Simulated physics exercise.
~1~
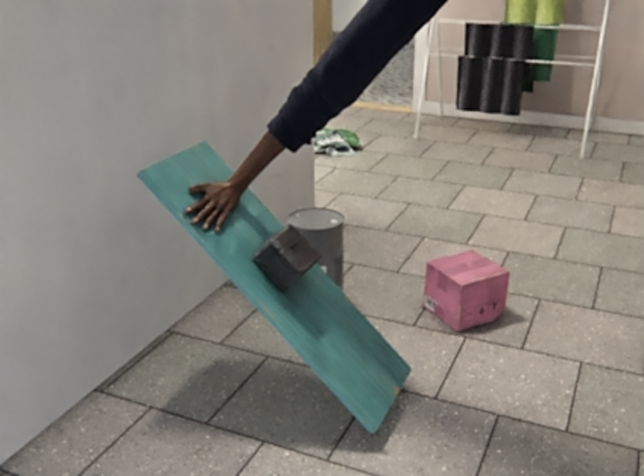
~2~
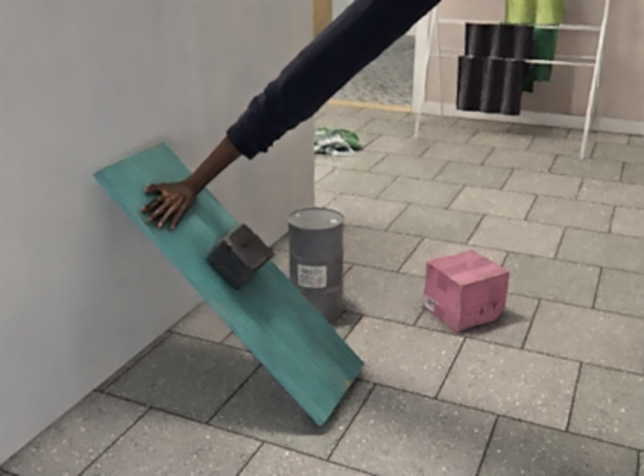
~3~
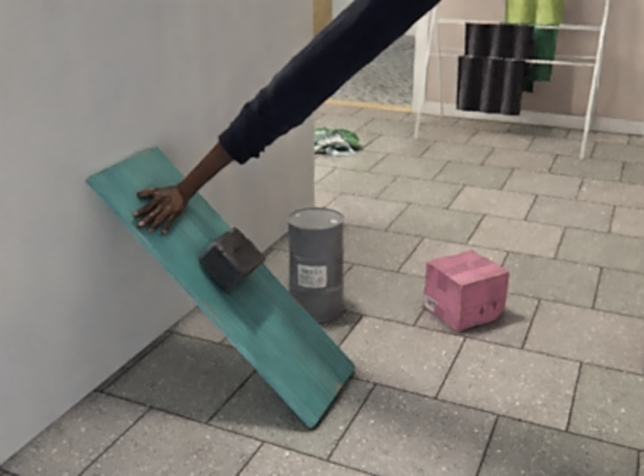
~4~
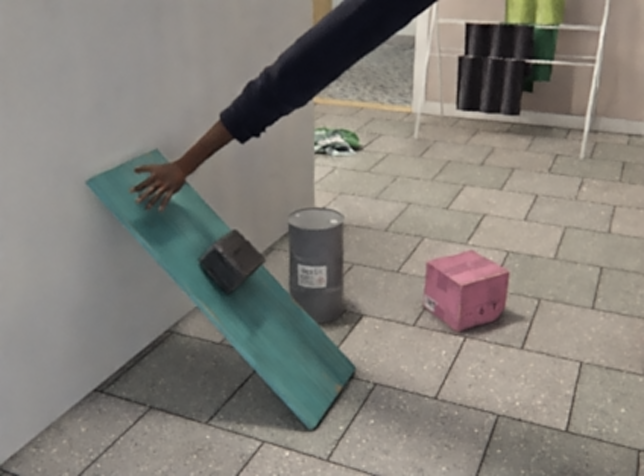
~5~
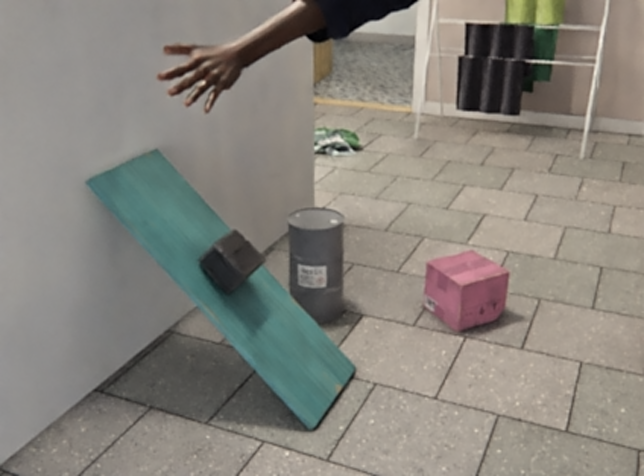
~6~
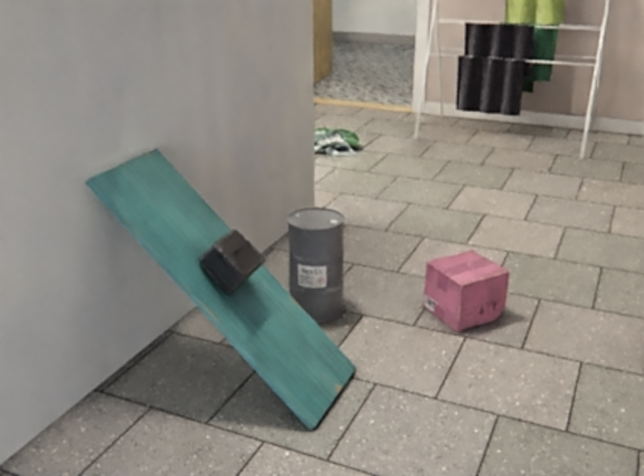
A turquoise board with a small dark case on it was shifted left by a hand until it leaned against the pale wall, beside a grey canister and a pink box; then the hand let go and withdrew, and the board stayed leaning there.
